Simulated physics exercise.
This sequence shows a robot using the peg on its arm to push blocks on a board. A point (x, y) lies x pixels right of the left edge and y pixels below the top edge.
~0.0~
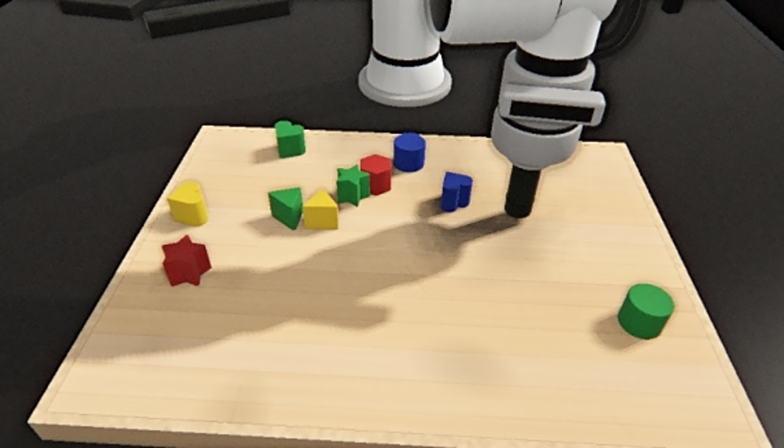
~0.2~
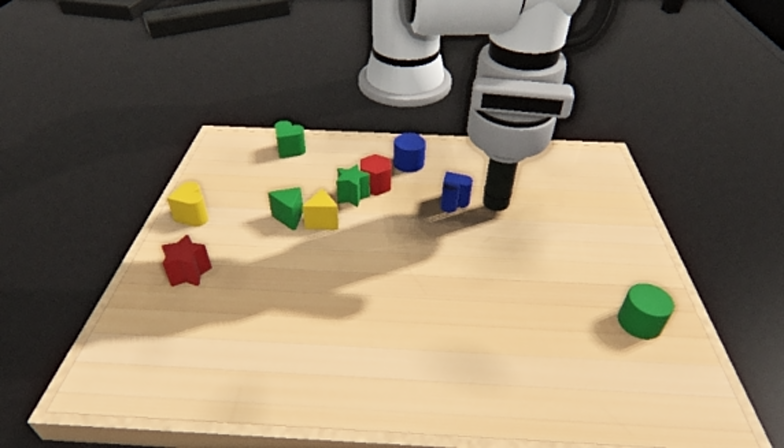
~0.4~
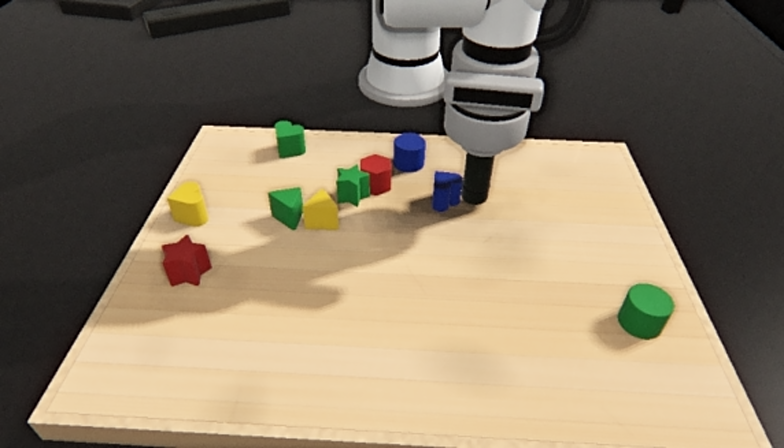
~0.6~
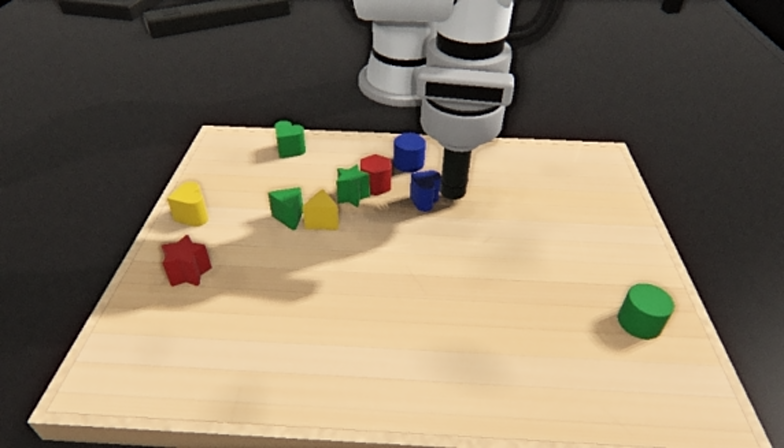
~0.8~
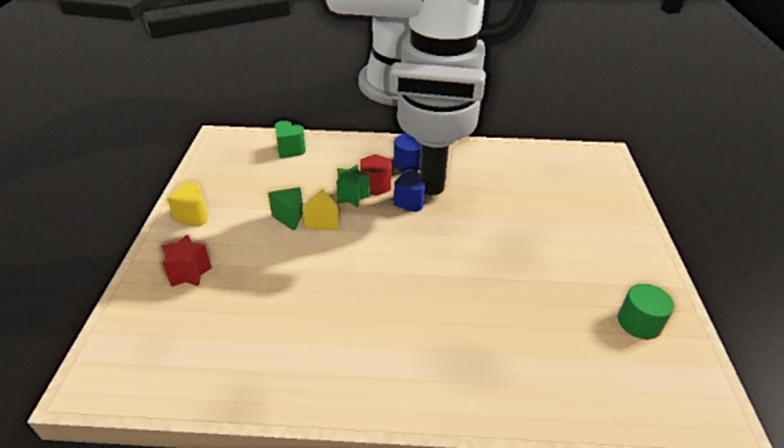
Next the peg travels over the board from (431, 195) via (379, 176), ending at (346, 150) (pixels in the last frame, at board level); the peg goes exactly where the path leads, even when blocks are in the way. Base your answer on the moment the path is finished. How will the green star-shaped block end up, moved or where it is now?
By the time the path is finished, it has moved at least a centimetre.
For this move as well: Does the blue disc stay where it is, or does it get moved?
That block stands still.
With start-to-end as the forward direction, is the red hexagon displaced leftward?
Final answer: Yes.
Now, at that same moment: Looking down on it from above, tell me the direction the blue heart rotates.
From above, the blue heart will be seen to turn anti-clockwise.
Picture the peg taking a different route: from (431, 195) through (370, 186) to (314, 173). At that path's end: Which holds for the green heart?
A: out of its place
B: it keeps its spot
(B)
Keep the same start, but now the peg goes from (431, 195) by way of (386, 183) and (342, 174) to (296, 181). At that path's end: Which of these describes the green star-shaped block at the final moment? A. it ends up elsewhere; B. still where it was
That would be A.
The first path, step by step. One third of the way, peg at (394, 177); green star-shaped block at (347, 174), turned 15° anticlockwise; red hexagon at (366, 161); blue heart at (400, 179), turned 55° anticlockwise.
Two thirds of the way, peg at (366, 161); green star-shaped block at (341, 175), turned 40° anticlockwise; red hexagon at (345, 158), turned 45° anticlockwise; blue heart at (400, 179), turned 55° anticlockwise.
At the end, peg at (345, 143); green star-shaped block at (341, 175), turned 40° anticlockwise; red hexagon at (345, 158), turned 45° anticlockwise; blue disc still; blue heart at (400, 179), turned 55° anticlockwise.
